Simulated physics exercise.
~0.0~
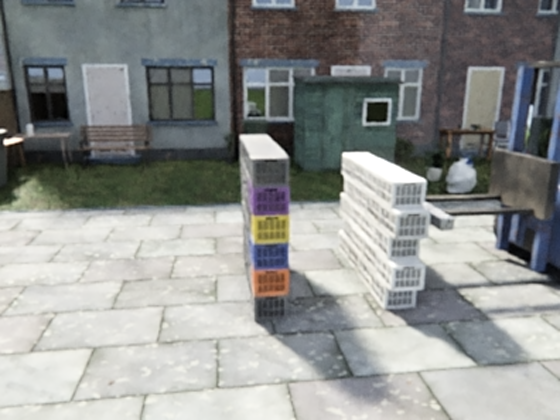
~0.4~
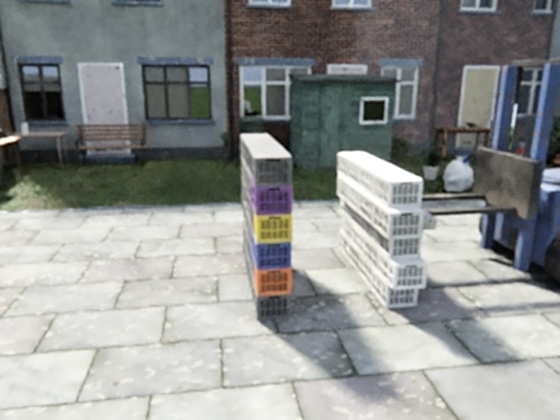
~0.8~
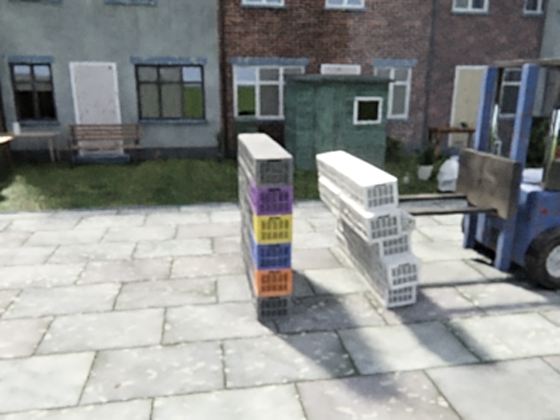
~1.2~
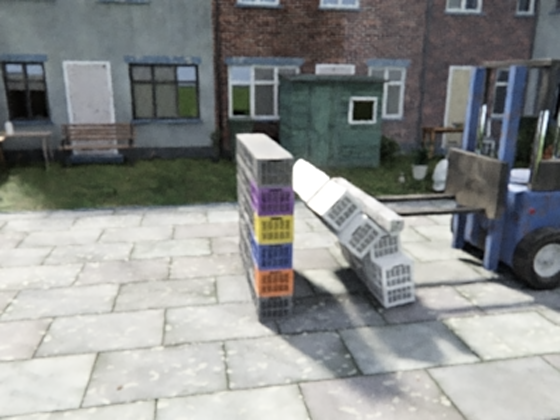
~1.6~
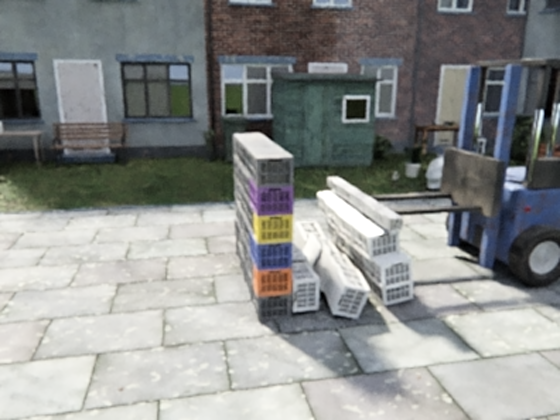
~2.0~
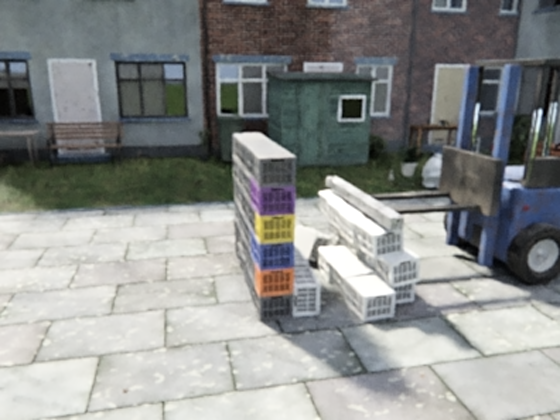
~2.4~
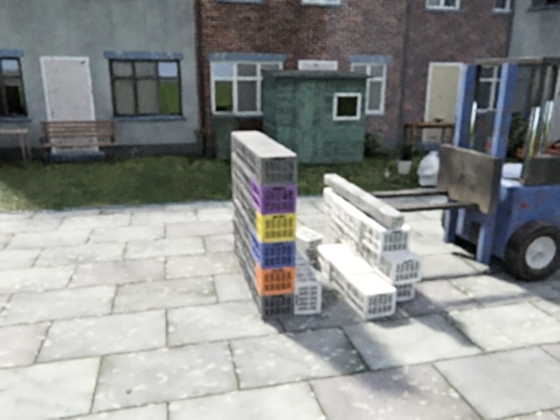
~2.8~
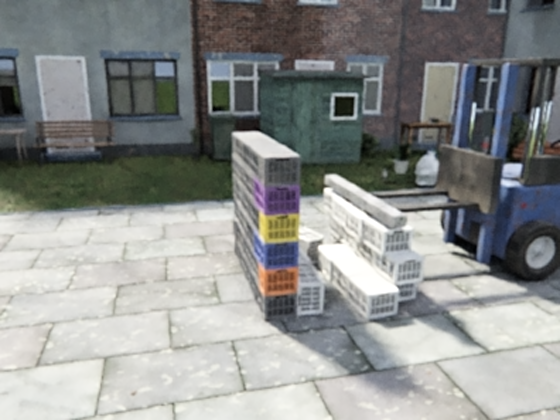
A blue forklift topples the white crate stack, while the dark, colour-banded stack stays standing.
